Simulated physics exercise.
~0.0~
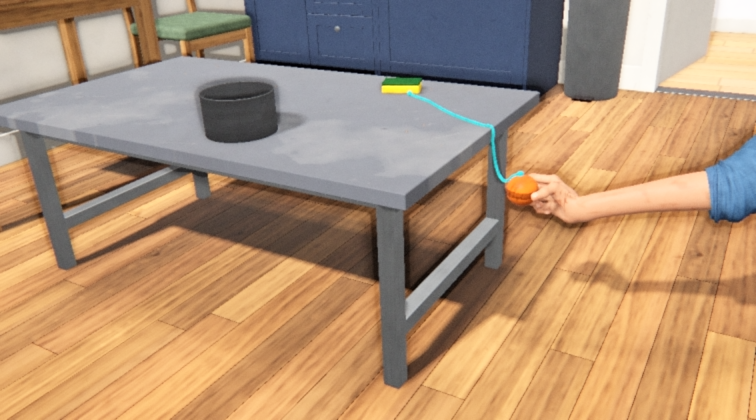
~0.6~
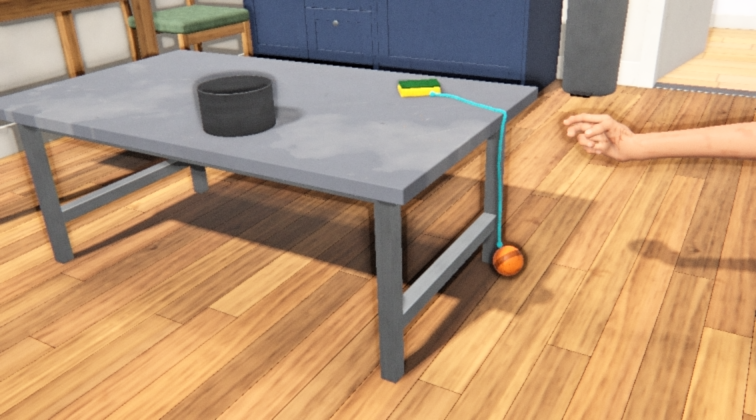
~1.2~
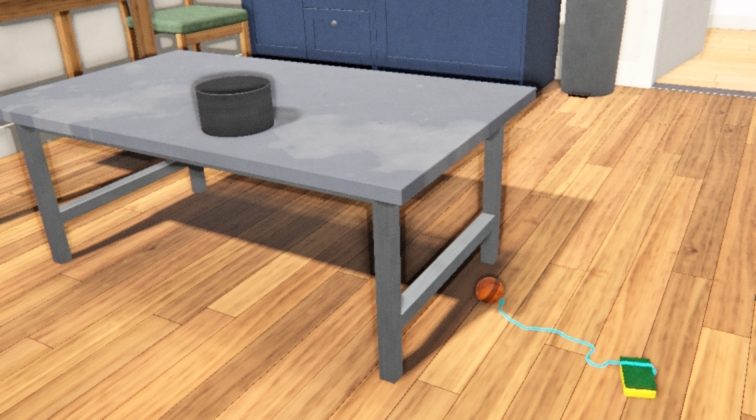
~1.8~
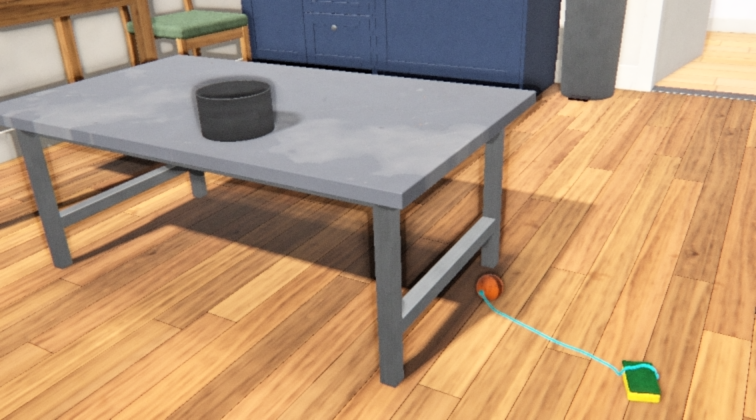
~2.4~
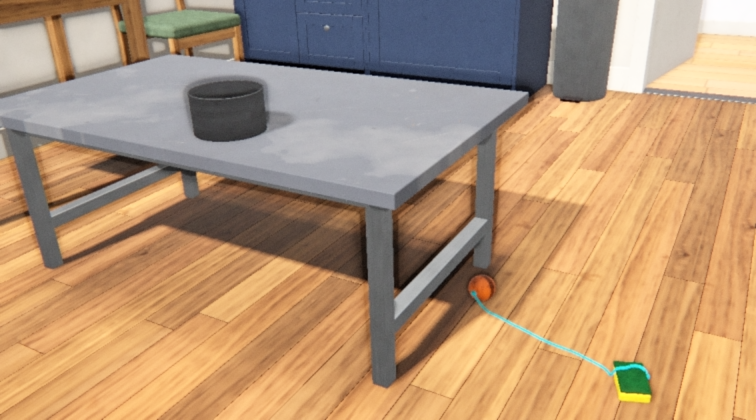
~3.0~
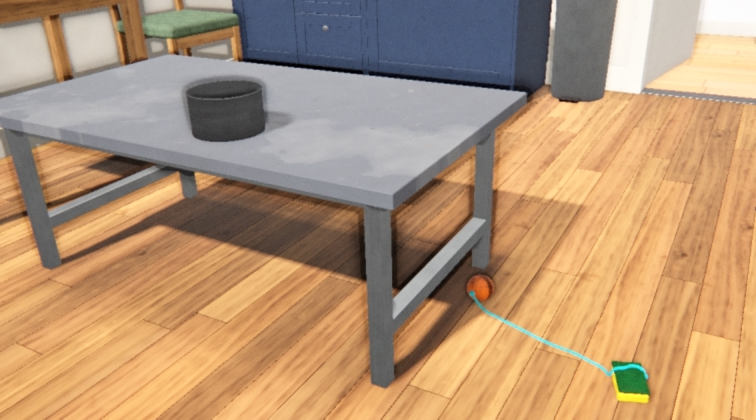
In a room with a wooden floor, a hand releases an orange ball tied by a light blue string to a green and yellow sponge on a gray table; the ball drops, the sponge is pulled off the edge, and both end up on the floor while the dark pot stays put.
